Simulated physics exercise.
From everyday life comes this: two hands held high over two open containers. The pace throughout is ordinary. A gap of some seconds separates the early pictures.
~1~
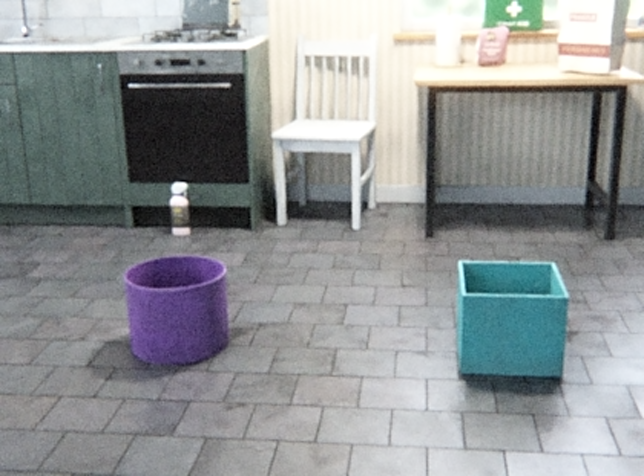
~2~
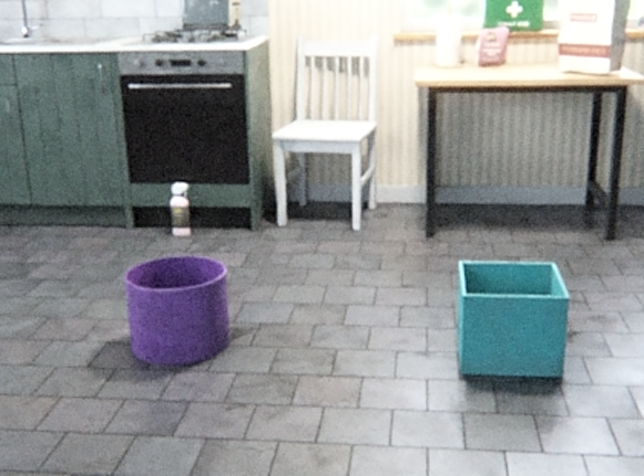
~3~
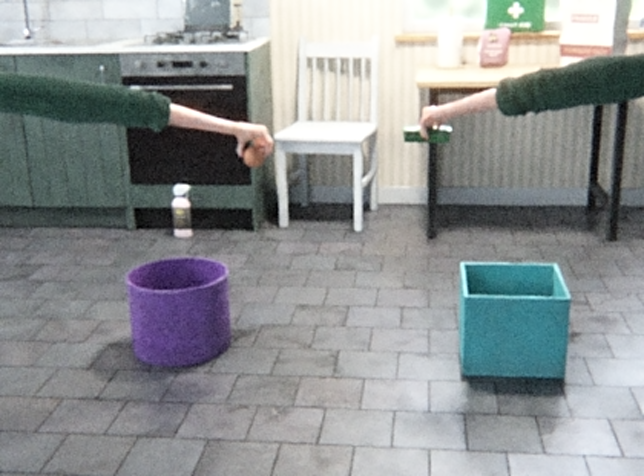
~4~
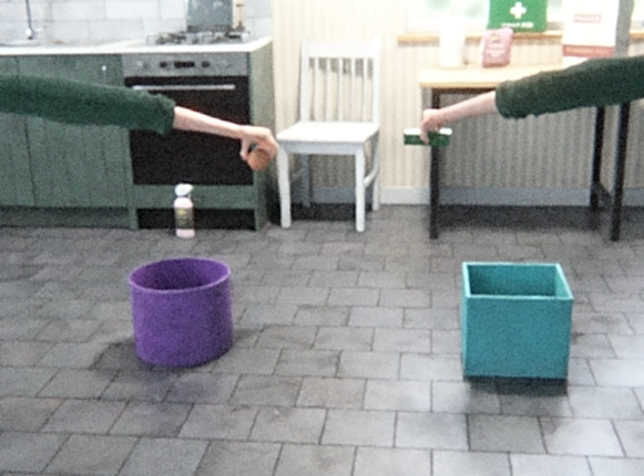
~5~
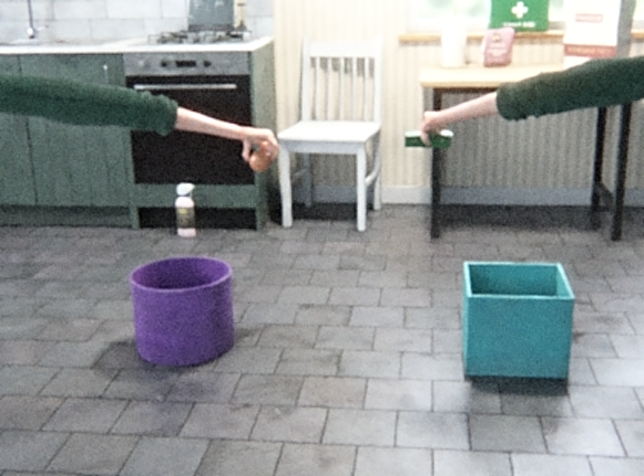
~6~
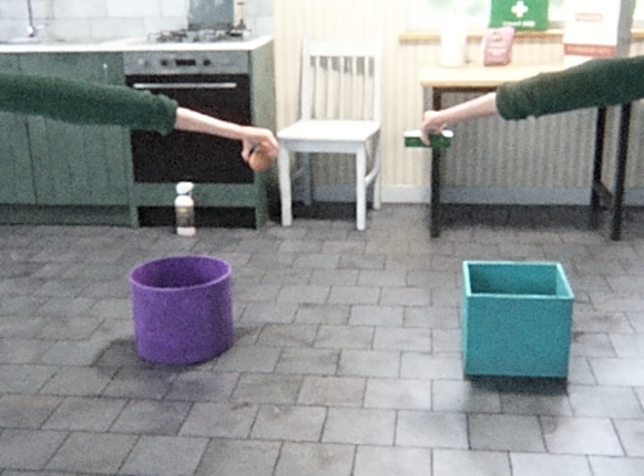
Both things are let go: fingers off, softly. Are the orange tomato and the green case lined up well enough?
At the end, the orange tomato stays out; the green case stays out.
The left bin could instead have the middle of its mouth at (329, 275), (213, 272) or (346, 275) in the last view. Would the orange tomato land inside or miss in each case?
So the orange tomato fails to go in the first time, fails to go in the second time and fails to go in the third time.
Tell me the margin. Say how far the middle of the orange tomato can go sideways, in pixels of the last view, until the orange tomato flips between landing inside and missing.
Shift: 40 pixels, leftwards.
Then, 0.20 s after the last picture, orange tomato falling near (262, 199); green case falling near (427, 180).
Then, 0.34 s after the last picture, orange tomato falling near (266, 291); green case falling near (425, 275).
At rest, the orange tomato falls beside it, near (268, 336); the green case falls beside it, near (424, 346).
